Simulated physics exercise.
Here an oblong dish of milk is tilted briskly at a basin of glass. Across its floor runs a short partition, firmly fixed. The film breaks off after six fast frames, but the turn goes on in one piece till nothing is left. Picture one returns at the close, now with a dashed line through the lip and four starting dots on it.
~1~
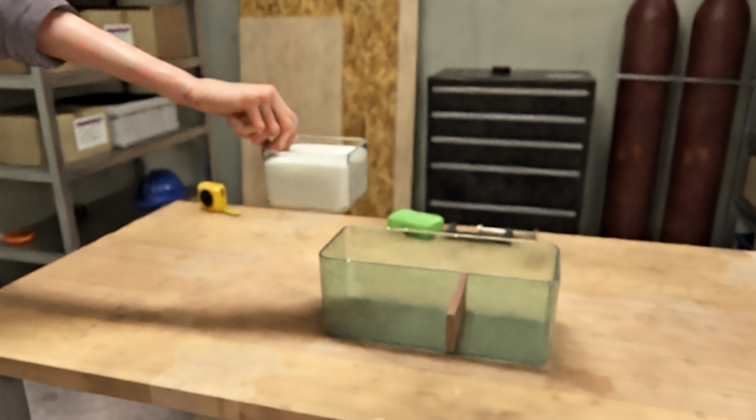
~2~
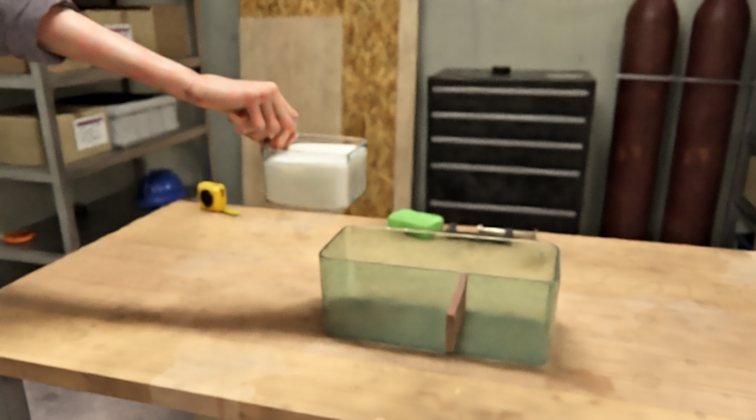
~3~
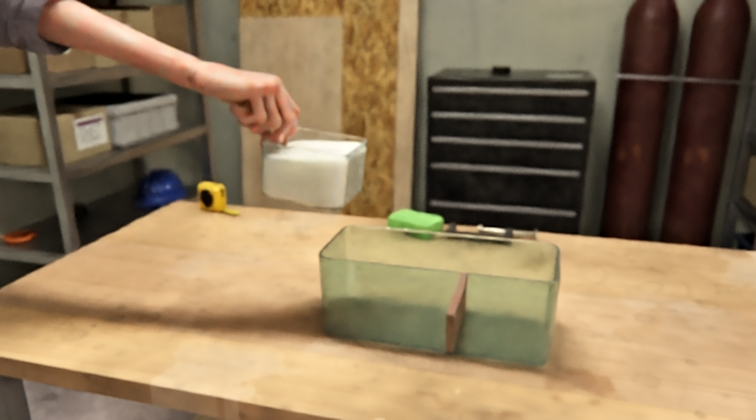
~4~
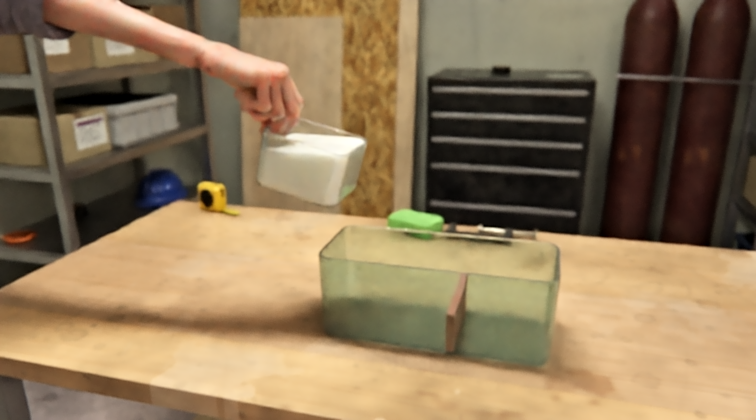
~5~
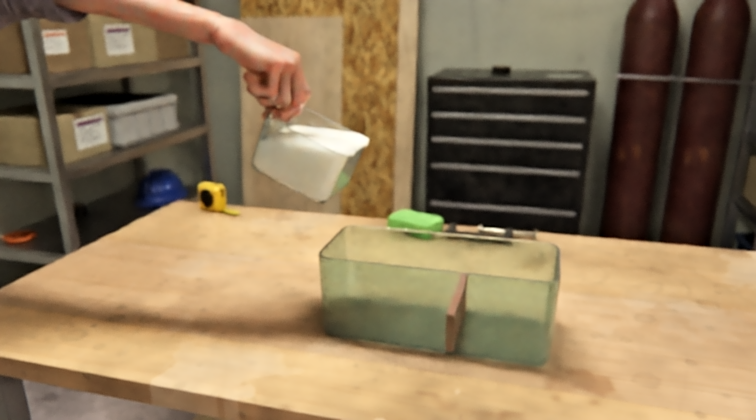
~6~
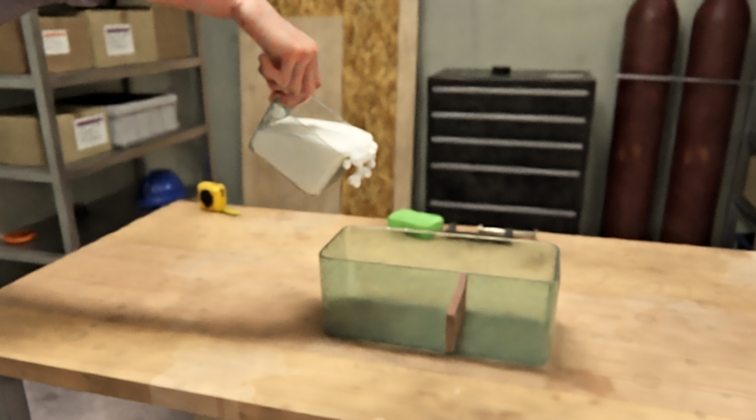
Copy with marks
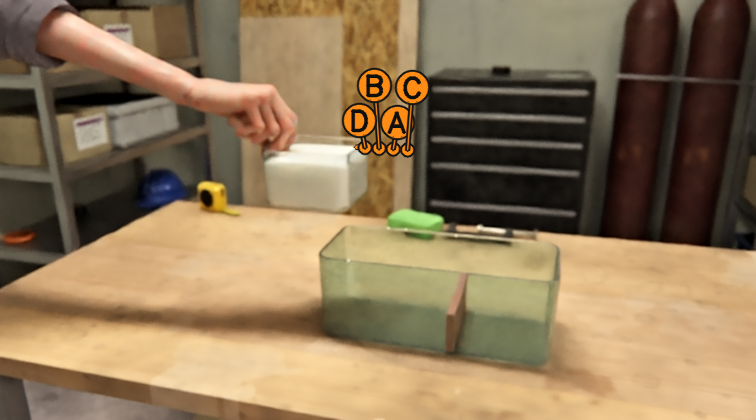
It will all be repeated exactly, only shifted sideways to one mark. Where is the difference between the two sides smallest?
Choose B.
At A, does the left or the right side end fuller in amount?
More ends on the right.
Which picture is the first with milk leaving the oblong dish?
Picture 5.
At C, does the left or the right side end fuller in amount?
More ends on the right.
On the marked copy, A at (393, 149); B at (379, 148); C at (407, 149); D at (365, 147).
If A is chosen, about 20 % ends left of the wall and 75 % right of it; 5 % is lost outside.
If B is chosen, about 41 % ends left of the wall and 54 % right of it; 5 % is lost outside.
If C is chosen, about 8 % ends left of the wall and 88 % right of it; 4 % is lost outside.
If D is chosen, about 74 % ends left of the wall and 22 % right of it; 5 % is lost outside.
